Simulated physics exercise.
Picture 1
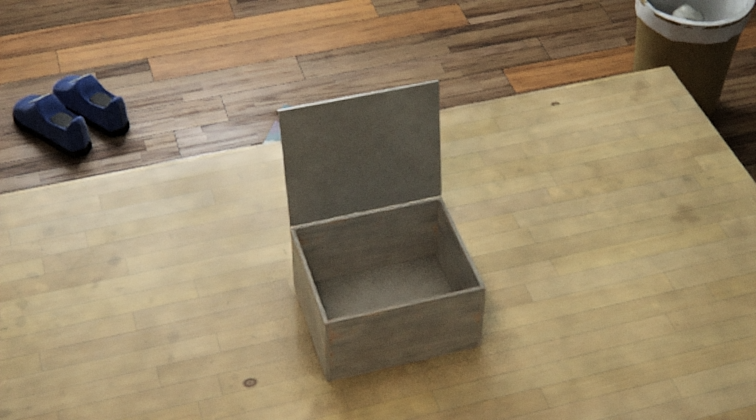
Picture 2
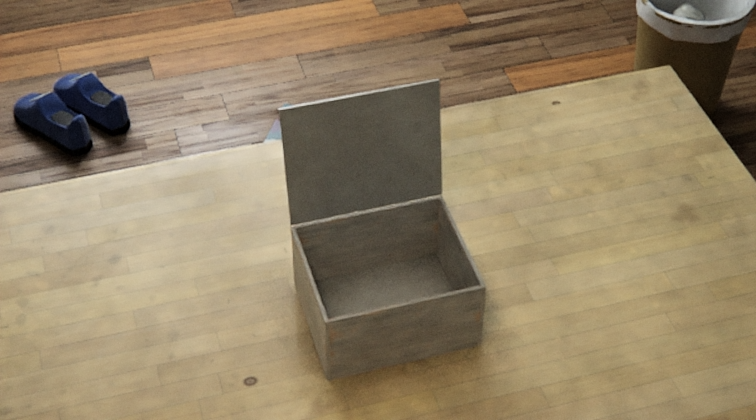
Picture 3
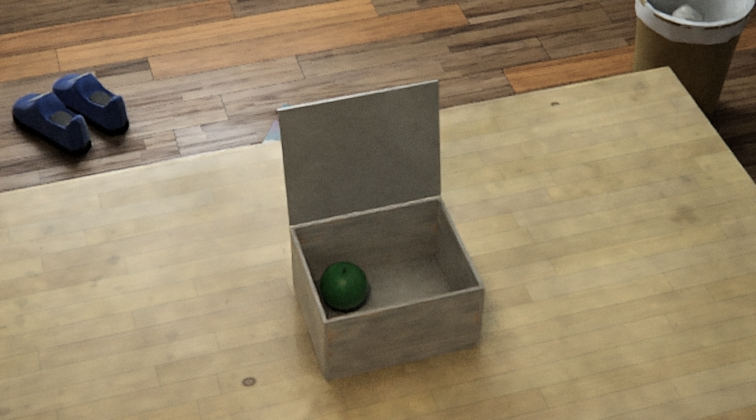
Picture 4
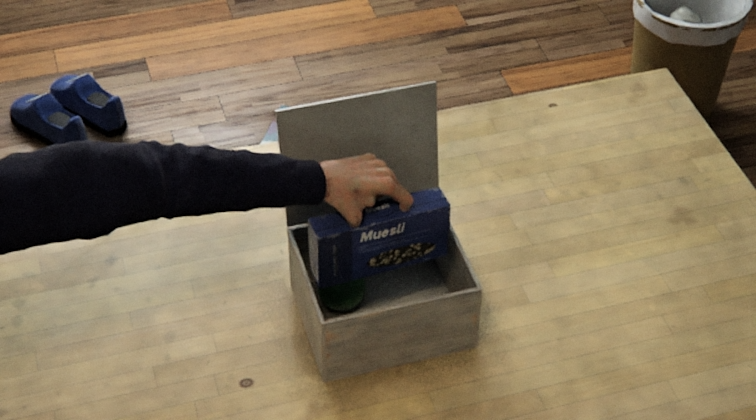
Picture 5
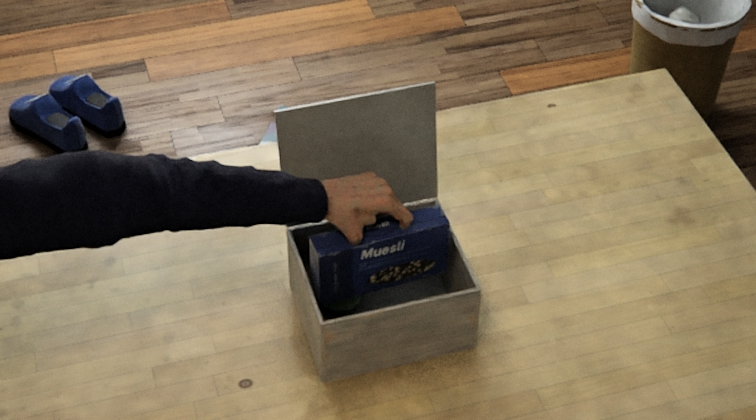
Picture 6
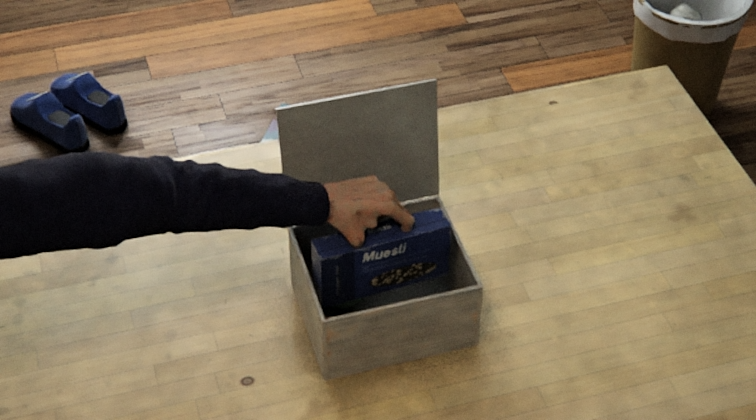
On a wooden table, an open grey box sits empty, then holds a green apple, and a hand lowers a blue muesli packet inside.
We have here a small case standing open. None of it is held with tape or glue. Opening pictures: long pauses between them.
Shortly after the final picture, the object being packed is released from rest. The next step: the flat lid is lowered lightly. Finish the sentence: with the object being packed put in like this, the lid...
The lid closes fully.
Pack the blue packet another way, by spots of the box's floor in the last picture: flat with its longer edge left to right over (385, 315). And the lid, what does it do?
After that, the lid lies down snugly.
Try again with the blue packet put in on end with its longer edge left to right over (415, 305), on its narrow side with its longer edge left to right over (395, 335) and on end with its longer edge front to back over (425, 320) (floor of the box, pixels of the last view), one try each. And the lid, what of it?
In order, the lid gets blocked, then fits down, then gets blocked.
Then, 1.10 s later than the last frame, lid starting down; blue packet moved a little near (389, 304); green apple moved a little.
Then, 1.80 s later than the last frame, lid 44° above the rim; blue packet moved a little near (389, 304); green apple moved a little.
When it is over, lid shut; moved from the start, blue packet; green apple as before. End places, in pixels of the last picture, blue packet near (389, 304).
